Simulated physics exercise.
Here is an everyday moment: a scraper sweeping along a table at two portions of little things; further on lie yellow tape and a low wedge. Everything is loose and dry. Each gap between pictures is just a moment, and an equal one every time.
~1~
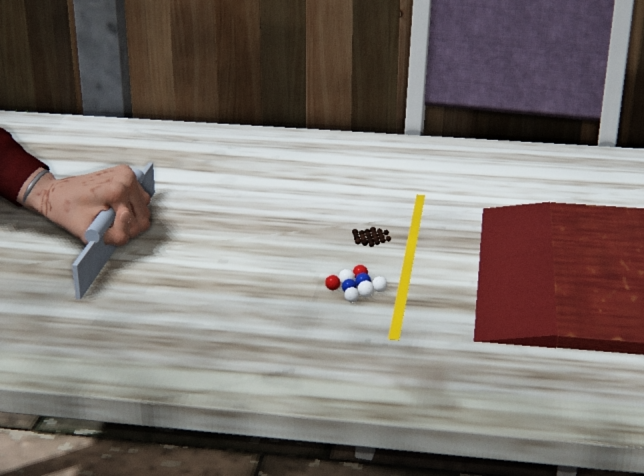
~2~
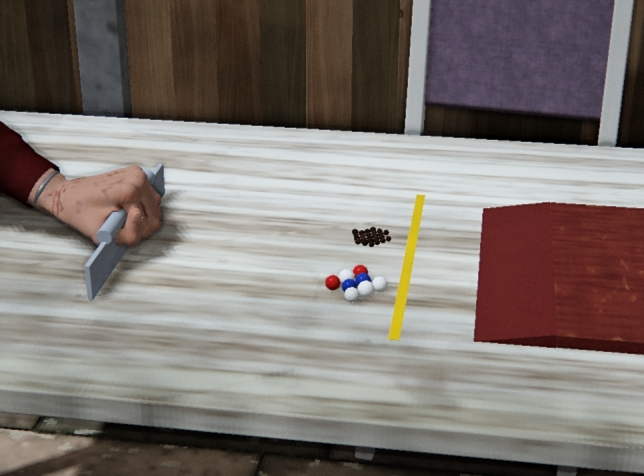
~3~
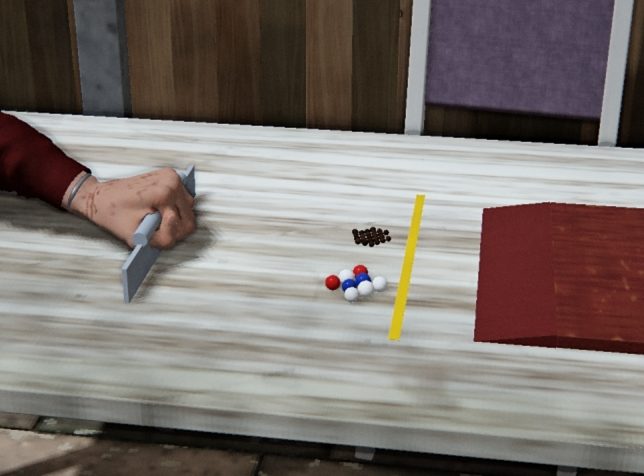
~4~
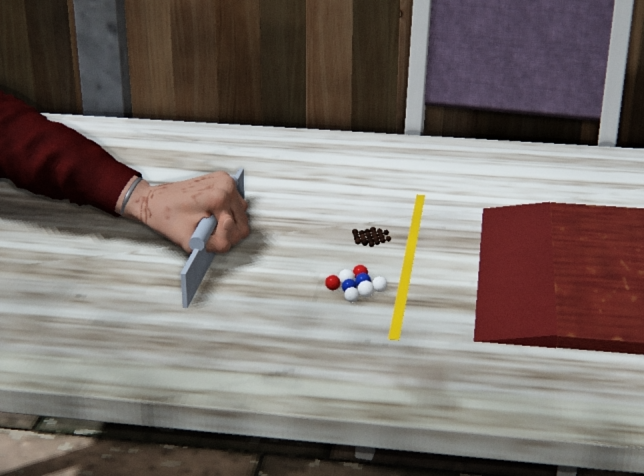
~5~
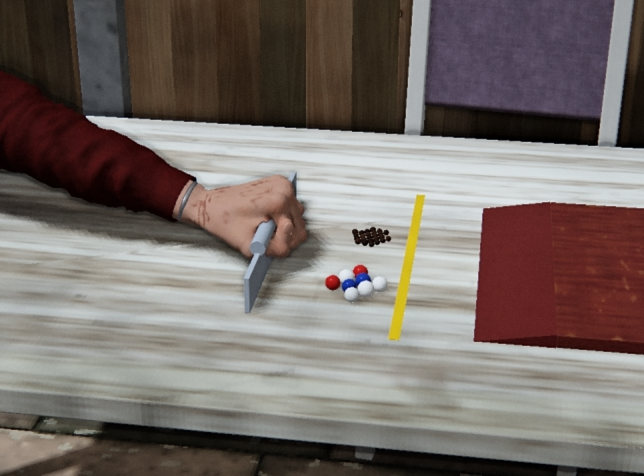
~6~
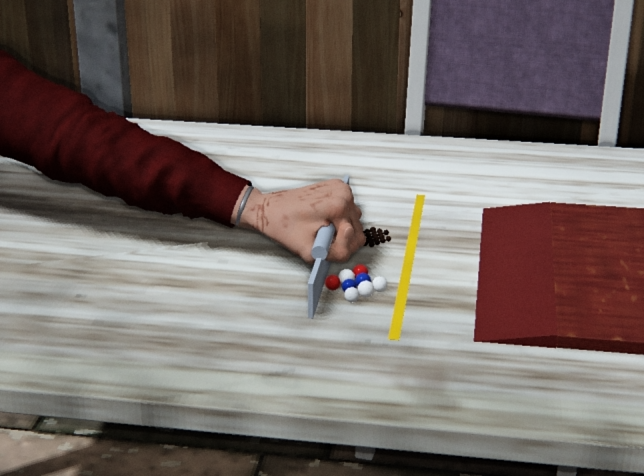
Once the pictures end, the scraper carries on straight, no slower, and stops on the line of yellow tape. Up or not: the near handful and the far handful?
Here the near handful lands some on top while the Far handful lands some on top.
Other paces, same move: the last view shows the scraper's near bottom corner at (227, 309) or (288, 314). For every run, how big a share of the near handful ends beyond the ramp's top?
Near 90 in a hundred, then near 100 in a hundred.
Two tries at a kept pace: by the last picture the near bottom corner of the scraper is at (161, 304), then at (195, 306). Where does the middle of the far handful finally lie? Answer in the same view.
Try 1: (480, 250); try 2: (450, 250).
Then, 0.06 s later than the last frame, scraper still moving, near (392, 228); near handful every one short of the ramp; far handful every one short of the ramp.
Then, 0.13 s later than the last frame, scraper stopped at the yellow tape; near handful roughly a quarter on the ramp, the larger part short of the ramp; far handful roughly a third on the ramp, roughly two thirds short of the ramp.
Then, 0.41 s later than the last frame, scraper stopped at the yellow tape; near handful every one past the top; far handful every one past the top.
When it is over, scraper stopped at the yellow tape; near handful every one past the top; far handful every one past the top.
